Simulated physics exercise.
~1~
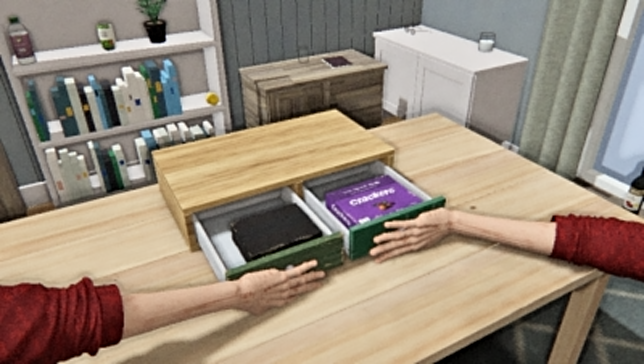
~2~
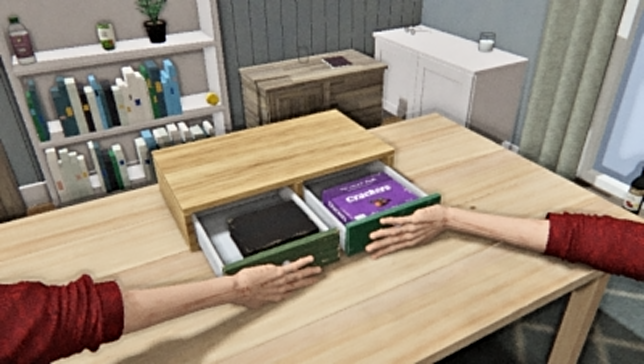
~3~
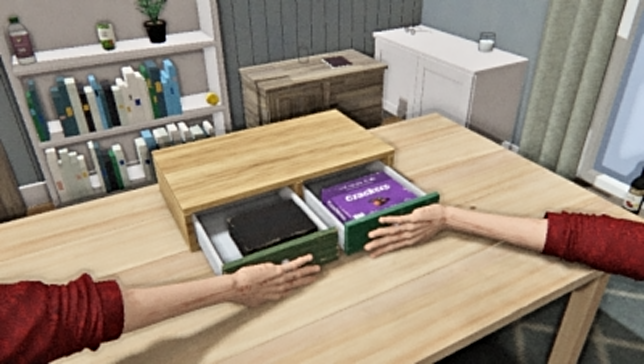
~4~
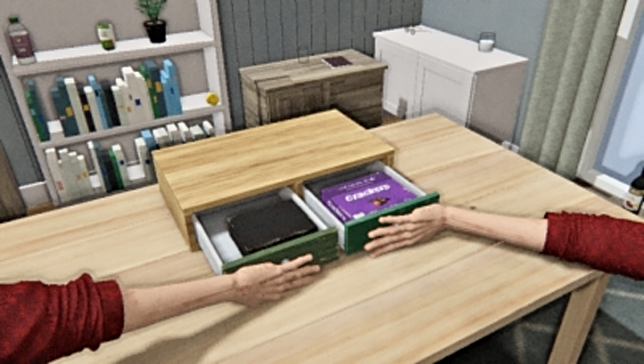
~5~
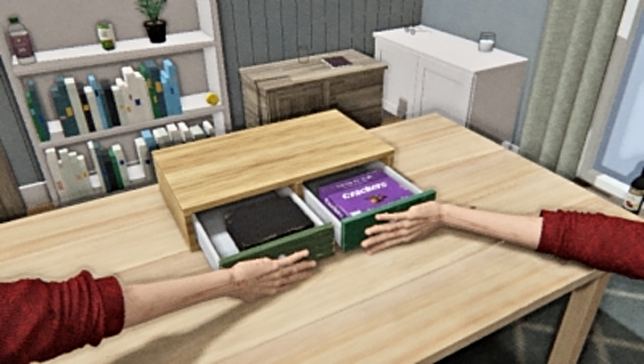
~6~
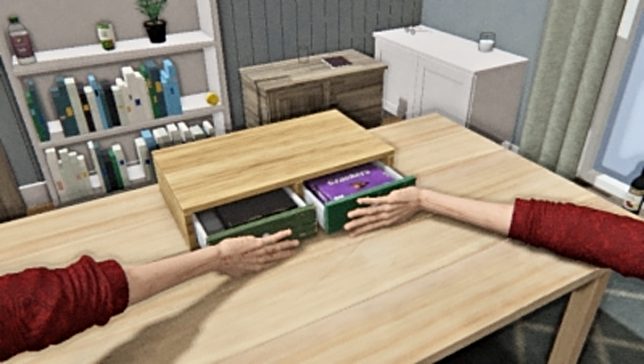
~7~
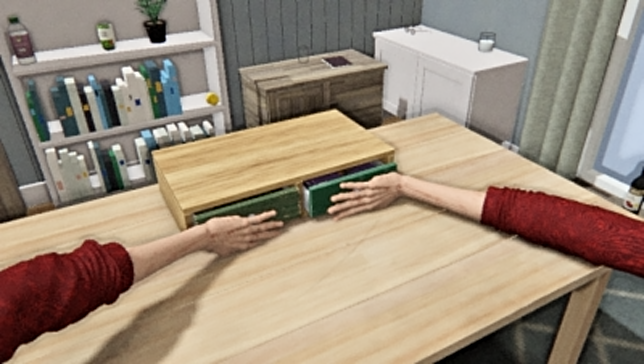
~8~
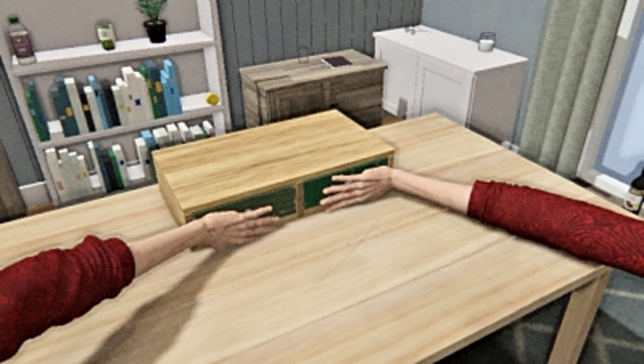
The footage shows two hands resting against the open green-fronted drawers of a low wooden chest on a table, a black box in the left and a purple crackers box in the right. The hands push both drawers inward together until they shut flush, hiding the boxes.
